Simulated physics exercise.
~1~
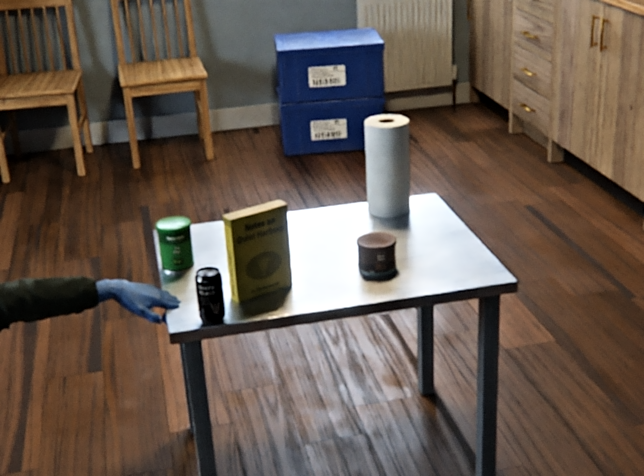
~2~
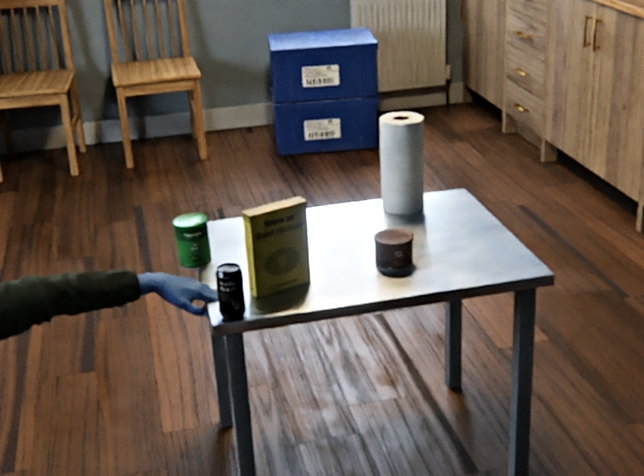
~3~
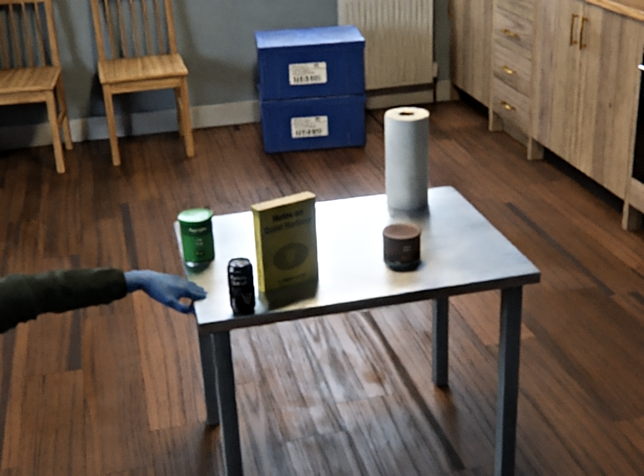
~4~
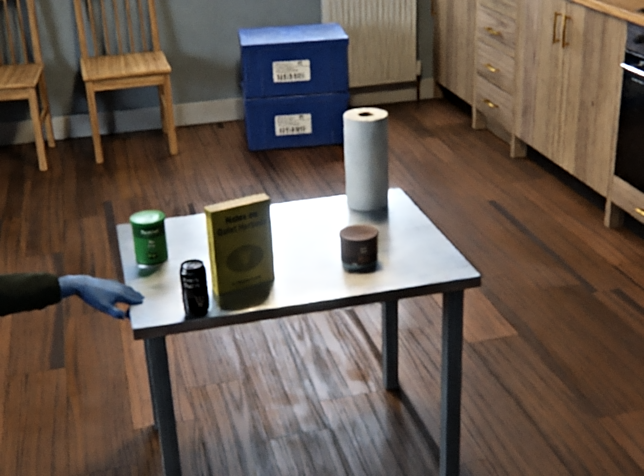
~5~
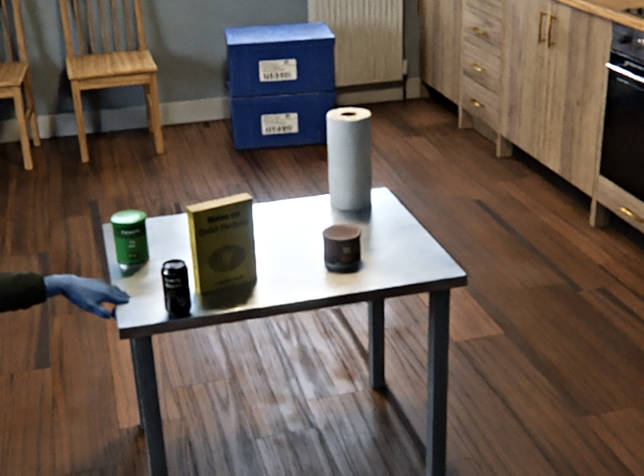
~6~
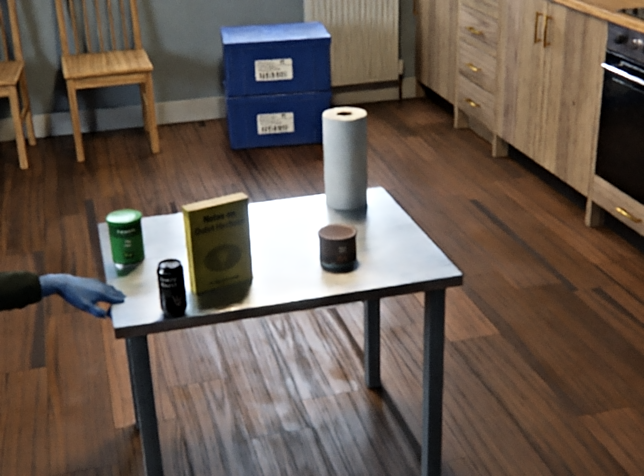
A light work table with a yellow book, two tins, a brown tub and a white roll on top was shoved right by a gloved hand, then jerked back left; the items shifted slightly but all ended upright on the tabletop.
